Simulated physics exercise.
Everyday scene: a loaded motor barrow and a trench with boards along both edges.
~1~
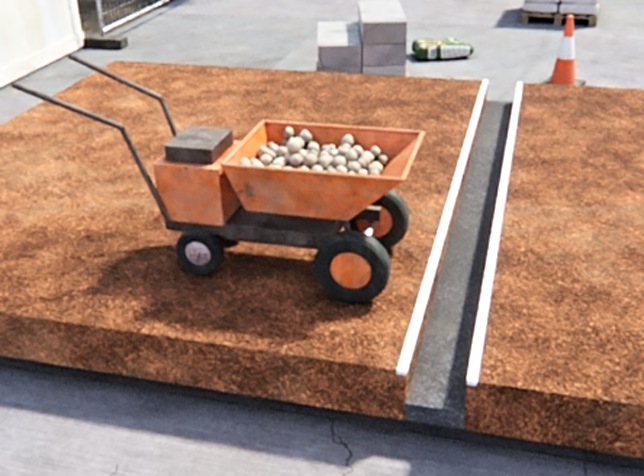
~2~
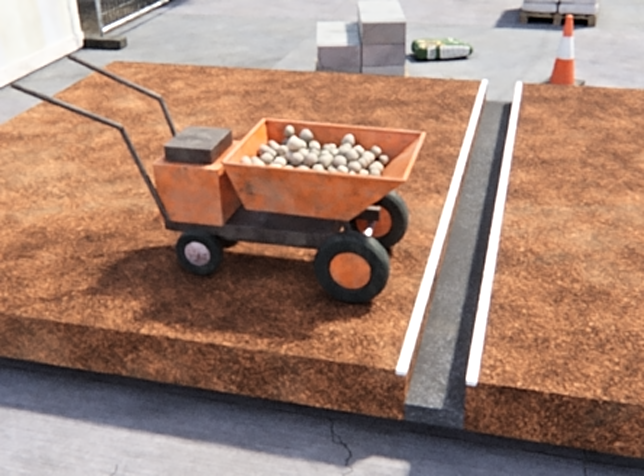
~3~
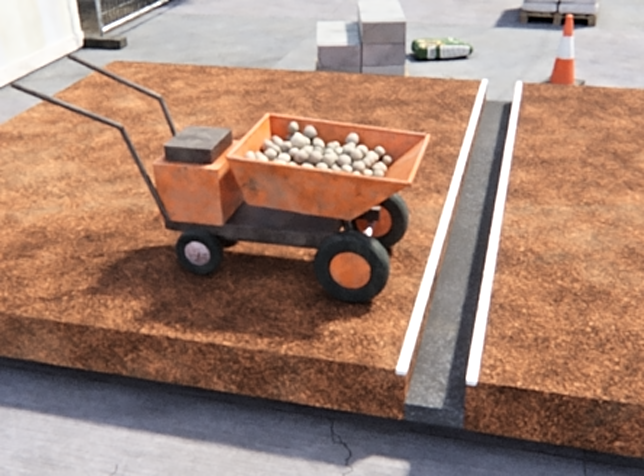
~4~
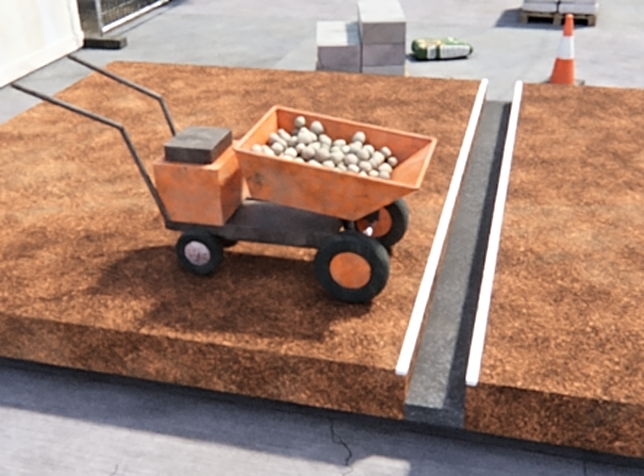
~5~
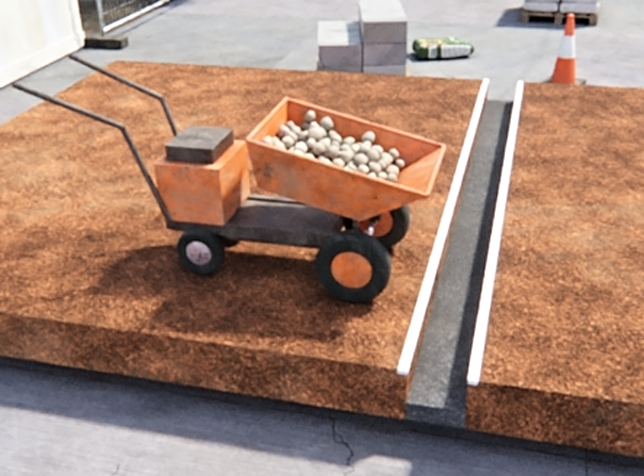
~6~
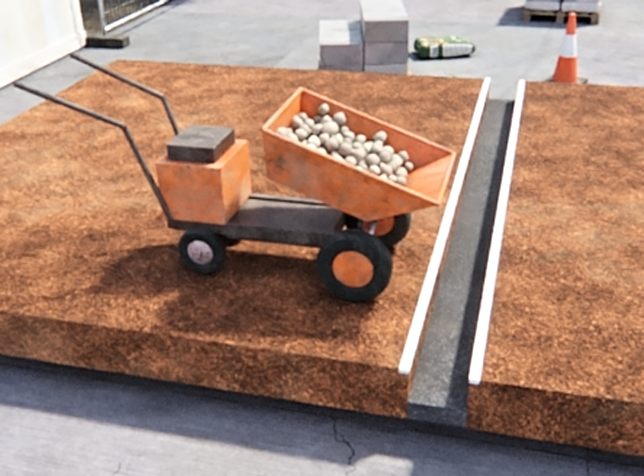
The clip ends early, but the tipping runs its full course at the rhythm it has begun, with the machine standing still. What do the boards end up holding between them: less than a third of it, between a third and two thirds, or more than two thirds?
The share in the trench is short of a third.
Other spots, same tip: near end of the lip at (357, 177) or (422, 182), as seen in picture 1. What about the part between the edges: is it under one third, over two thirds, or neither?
Above two thirds; below one third.
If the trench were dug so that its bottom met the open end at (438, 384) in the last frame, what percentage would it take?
Around 10 percent.
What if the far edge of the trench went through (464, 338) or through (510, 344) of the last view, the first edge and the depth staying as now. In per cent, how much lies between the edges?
First some 0, then 80 per cent.
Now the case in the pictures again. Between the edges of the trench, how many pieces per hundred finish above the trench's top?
My figure is near 0 per cent.
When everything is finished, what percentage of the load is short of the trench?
I'd put it at around 0 percent.
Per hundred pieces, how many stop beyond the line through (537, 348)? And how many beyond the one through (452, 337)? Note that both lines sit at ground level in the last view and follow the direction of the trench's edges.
Around 30 per cent for the first, and 70 per cent for the second.
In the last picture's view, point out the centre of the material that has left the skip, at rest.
At about (522, 284).
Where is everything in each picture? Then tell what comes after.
In the first frame, lip of the skip (402, 180), level; top of the load (302, 157), river pebbles; first edge of the trench (412, 333); far edge (478, 342), the trench under half as wide as the skip, and about half as deep as wide.
In the second frame, lip of the skip (403, 181), level; top of the load (302, 156).
In the third frame, lip of the skip (408, 184), tipped barely; top of the load (293, 153).
In the fourth frame, lip of the skip (416, 189), tipped a little; top of the load (301, 152).
In the fifth frame, lip of the skip (426, 196), tipped a little; top of the load (303, 137).
In the sixth frame, lip of the skip (438, 204), tipped clearly; top of the load (310, 144); first edge of the trench (415, 332); far edge (481, 340).
Just after the last frame, skip tipped steeply; every one in the skip.
A moment on, skip tipped right over; roughly half in the skip; about a tenth in or heaped over the trench; roughly a third beyond it; just a few falling.
Further on, skip tipped right over; roughly a quarter in the skip; roughly a quarter in or heaped over the trench; roughly half beyond it.
When it is over, skip tipped right over; roughly a quarter in the skip; roughly a quarter in or heaped over the trench; roughly half beyond it.
